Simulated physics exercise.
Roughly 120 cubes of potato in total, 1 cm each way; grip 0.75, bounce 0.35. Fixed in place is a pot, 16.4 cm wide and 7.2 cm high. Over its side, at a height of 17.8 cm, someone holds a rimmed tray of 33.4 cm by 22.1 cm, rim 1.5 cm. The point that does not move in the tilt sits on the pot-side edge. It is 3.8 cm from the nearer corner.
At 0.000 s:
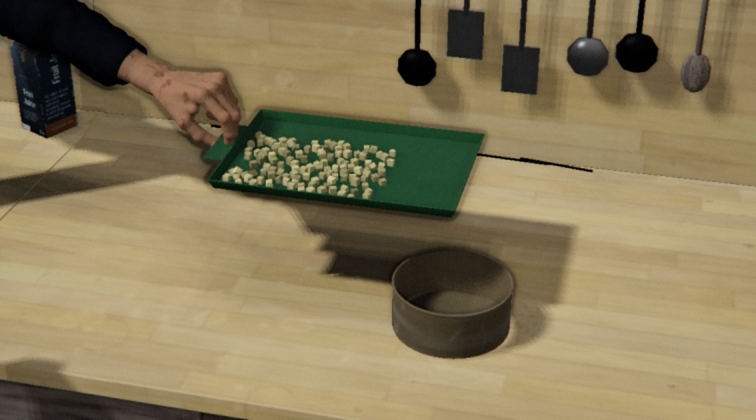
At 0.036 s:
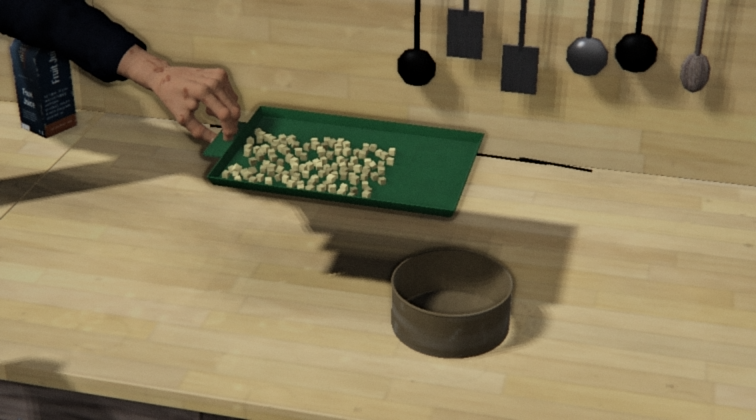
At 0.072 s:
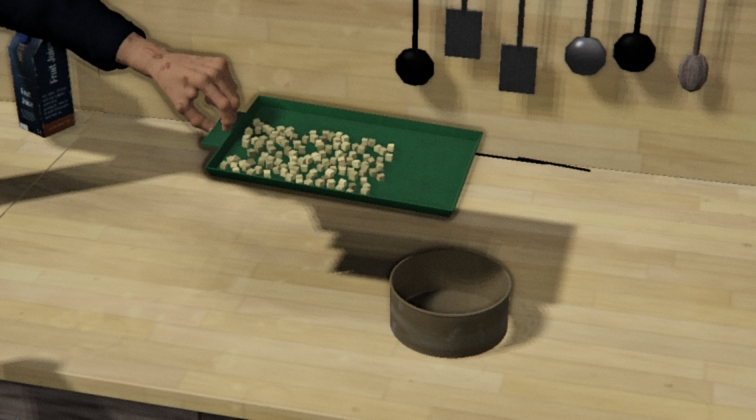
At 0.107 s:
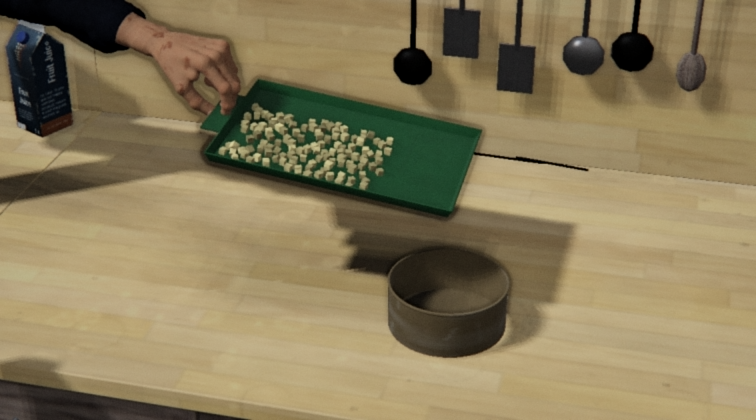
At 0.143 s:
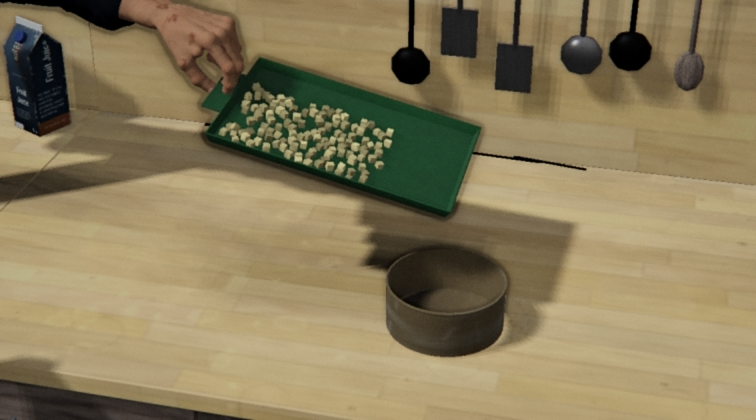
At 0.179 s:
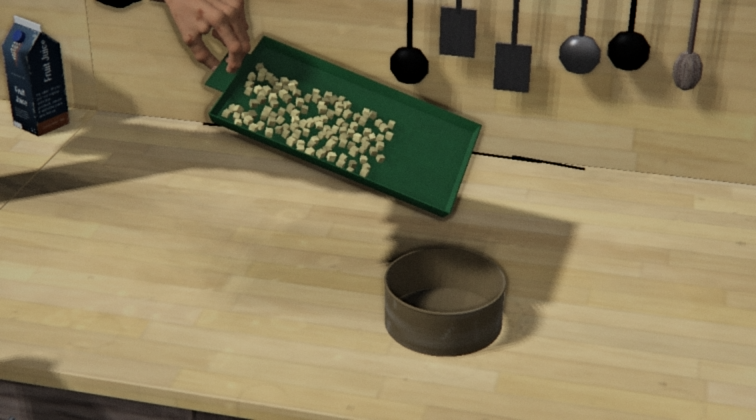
The video shows a hand holding a green rimmed tray of small pale cubes above a wooden counter near a round dark pot, then raising the tray's left side so it slants down to the right, the cubes staying clustered.
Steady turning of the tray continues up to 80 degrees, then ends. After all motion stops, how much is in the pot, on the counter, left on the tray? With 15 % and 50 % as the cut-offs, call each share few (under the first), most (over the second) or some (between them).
My estimate: Pot: Some, counter: Most, tray: Few.
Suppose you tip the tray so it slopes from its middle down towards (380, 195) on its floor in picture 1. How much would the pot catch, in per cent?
The share would be about 35 percent.
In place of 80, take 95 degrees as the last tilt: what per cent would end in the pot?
I'd say close to 25 percent.
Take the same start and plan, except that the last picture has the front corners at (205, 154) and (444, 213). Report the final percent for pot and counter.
You'd end with pot at 40 and counter at 60.
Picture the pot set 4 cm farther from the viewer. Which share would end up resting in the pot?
I'd say some 15 per cent would end up there.
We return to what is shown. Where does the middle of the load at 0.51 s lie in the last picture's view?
Around (424, 105).
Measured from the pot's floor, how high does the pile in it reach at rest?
About 1.0 centimetres.
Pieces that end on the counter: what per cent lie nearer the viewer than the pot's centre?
Estimate: Close to 70 per cent of the pieces.
After 0.38 s, tilt 51 degrees; the tray holds 100 %, the pot 0 %.
After 0.51 s, tilt 72 degrees; the tray holds 100 %, the pot 0 %.
After 0.77 s, tilt 80 degrees; the tray holds 0 %, the pot 25 %.
At rest (2.0 s), pot 25 %, counter 75 %, tray 0 %.
